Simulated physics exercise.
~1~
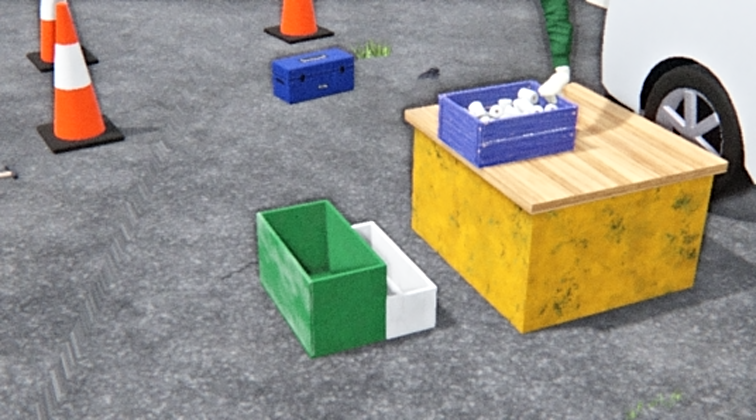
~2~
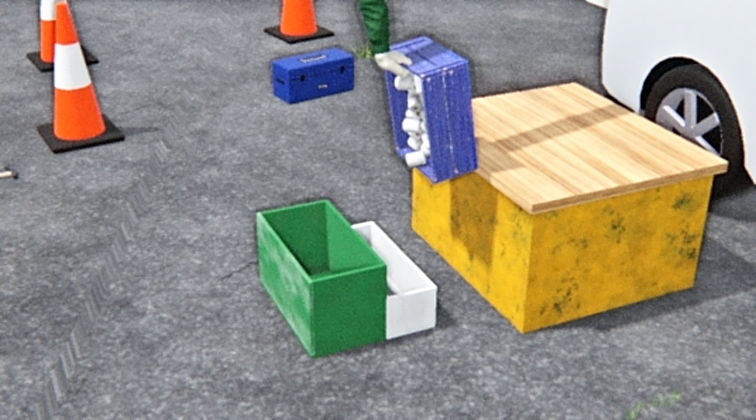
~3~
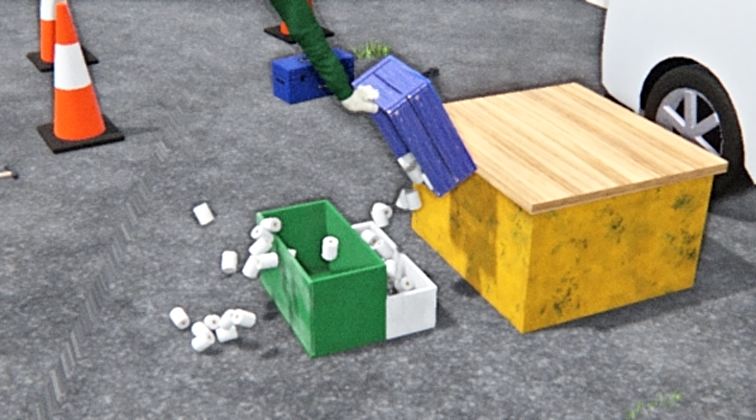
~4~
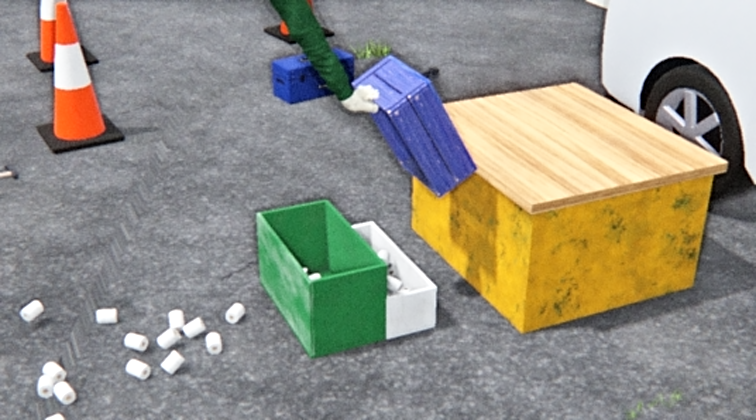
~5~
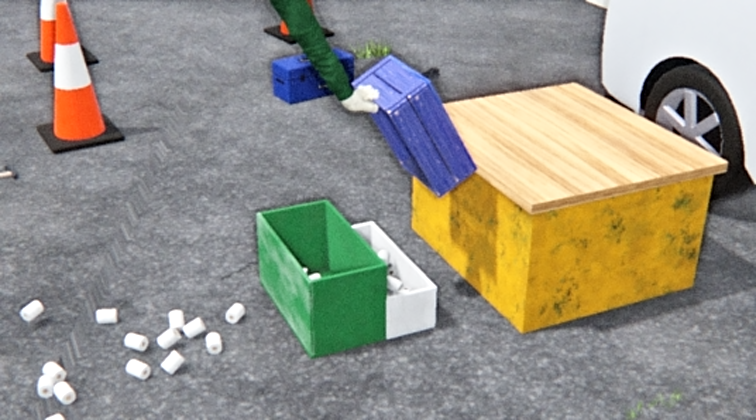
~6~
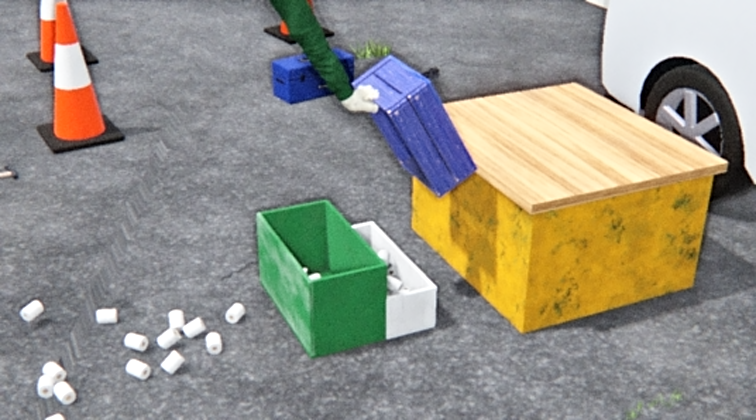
On an area of grey asphalt seen from above at an angle, a blue box full of white paper rolls sits on a yellow bench with a wooden top. A white trough and a taller green box stand on the ground to its left, with traffic cones, a blue toolbox and a white vehicle behind. A green-sleeved arm in a pale glove tips the blue box over the bench's left end. Rolls tumble into the trough and green box, while others fly past and scatter leftward. The blue box hangs steeply tilted, with many rolls lying still on the asphalt.
